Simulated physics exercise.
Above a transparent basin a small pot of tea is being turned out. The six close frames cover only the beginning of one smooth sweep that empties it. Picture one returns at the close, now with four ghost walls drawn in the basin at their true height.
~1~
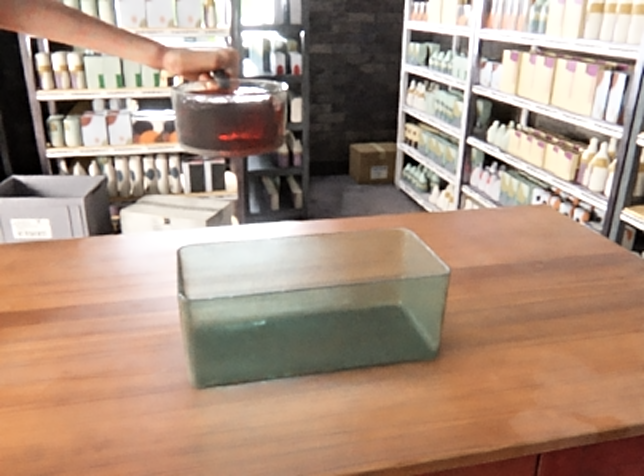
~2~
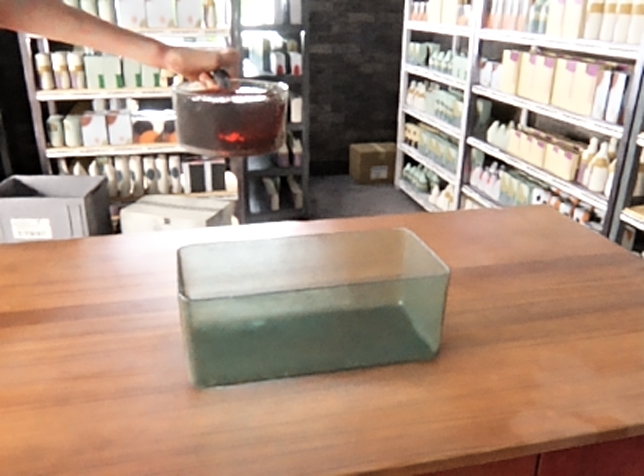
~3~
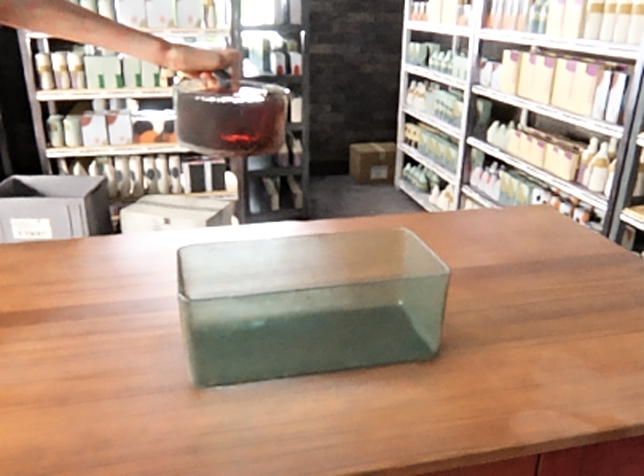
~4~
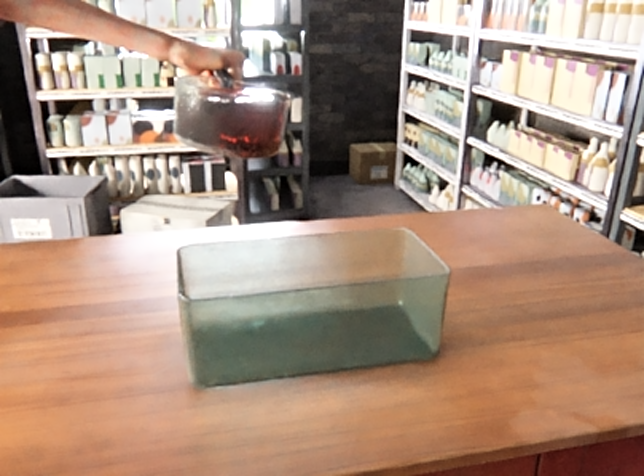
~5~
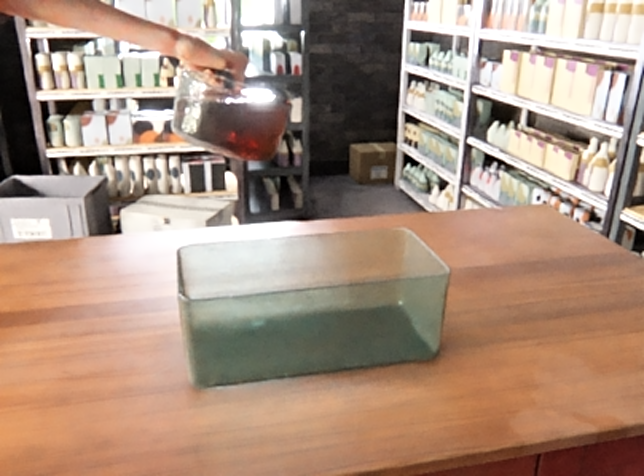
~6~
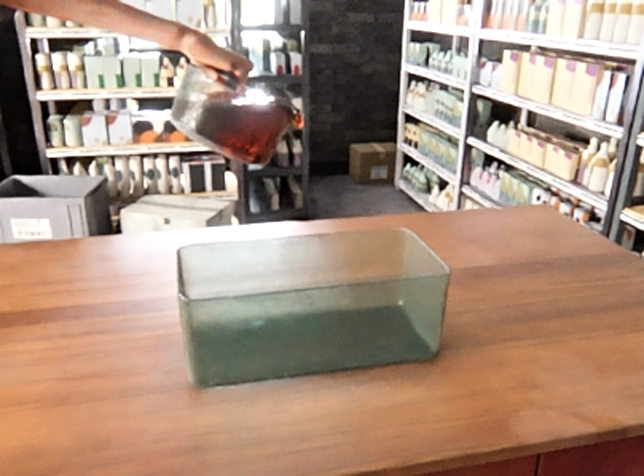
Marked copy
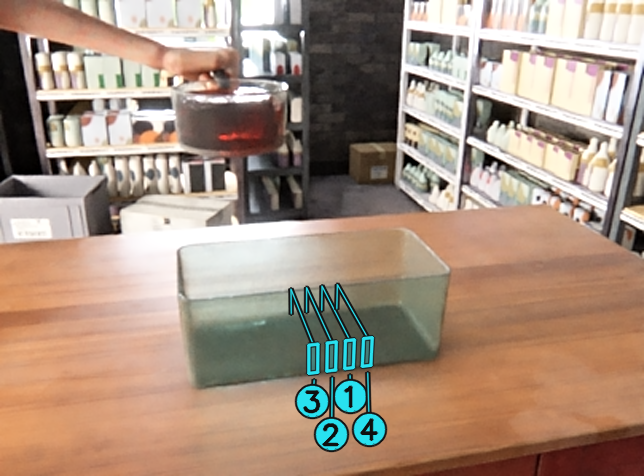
A hand reaching in from the upper left holds a small clear pot of dark reddish tea upright, then gradually tips it to the right until the tea reaches over the lip. Below it, an empty greenish transparent basin sits still on a brown wooden table. The fixed view looks slightly down across a room with shelves of bottles and boxes against dark walls.
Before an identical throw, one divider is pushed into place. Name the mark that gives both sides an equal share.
Take 4.
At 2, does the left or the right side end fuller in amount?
The right side.
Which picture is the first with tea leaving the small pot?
Picture 5.
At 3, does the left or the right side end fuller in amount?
More ends on the right.
On the marked copy, 1 at (350, 375); 2 at (332, 377); 3 at (314, 379); 4 at (367, 372).
For slot 1, about 31 % ends left of the wall and 68 % right of it.
For slot 2, about 16 % ends left of the wall and 82 % right of it.
For slot 3, about 7 % ends left of the wall and 92 % right of it.
For slot 4, about 52 % ends left of the wall and 47 % right of it.
